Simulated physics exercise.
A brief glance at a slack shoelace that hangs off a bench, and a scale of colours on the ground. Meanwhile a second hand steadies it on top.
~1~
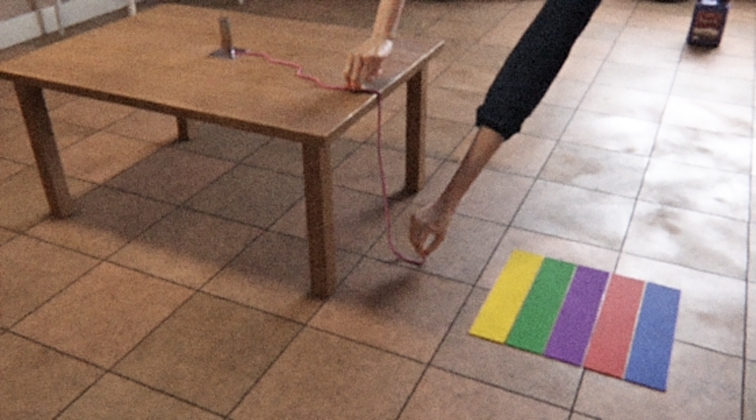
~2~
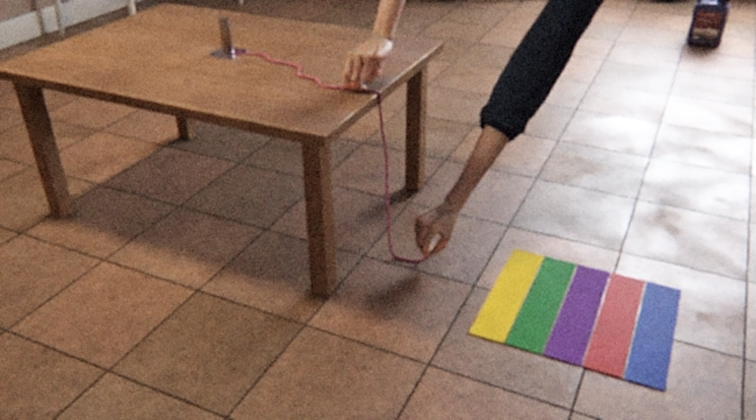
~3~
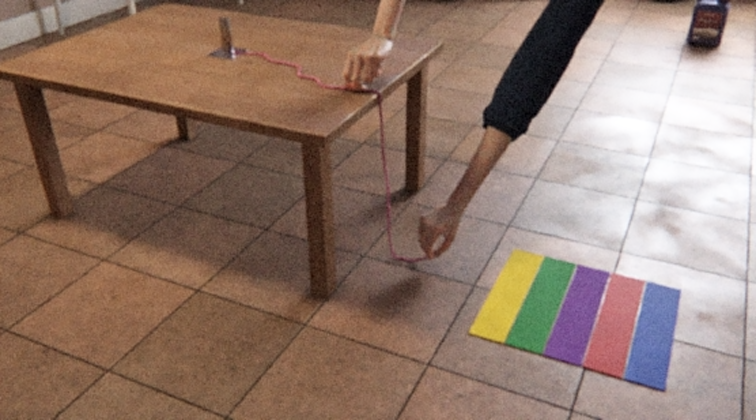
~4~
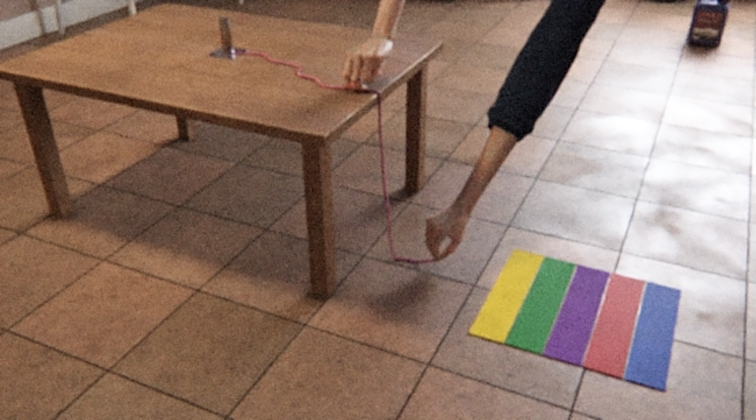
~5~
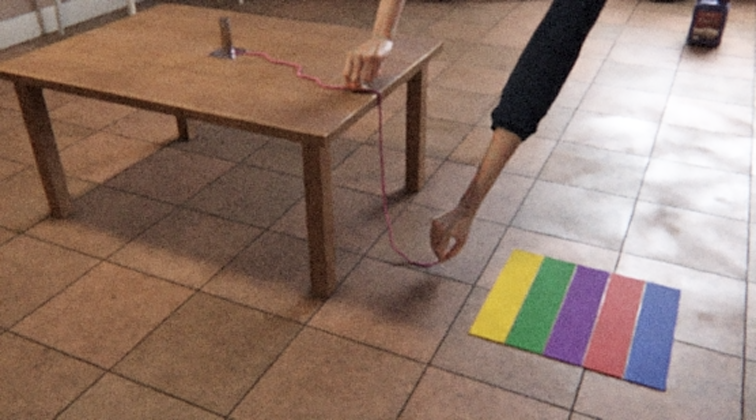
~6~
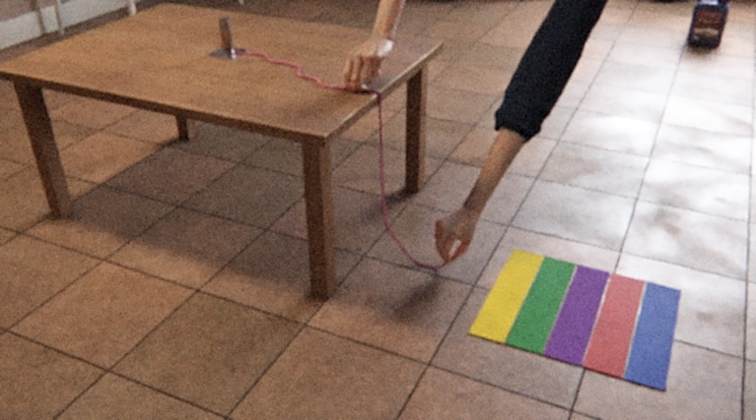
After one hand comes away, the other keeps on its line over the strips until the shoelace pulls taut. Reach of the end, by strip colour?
Purple.
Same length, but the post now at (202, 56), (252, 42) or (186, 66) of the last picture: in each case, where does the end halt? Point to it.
Near (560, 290); near (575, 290); near (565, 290).
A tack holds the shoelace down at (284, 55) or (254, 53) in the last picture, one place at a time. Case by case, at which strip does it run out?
That would give purple the first time and purple the second.
Soon after, end near (510, 275); over yellow.
After that, end near (556, 287); over green.
At the stop, end near (586, 295); over purple. It halts on the purple strip.
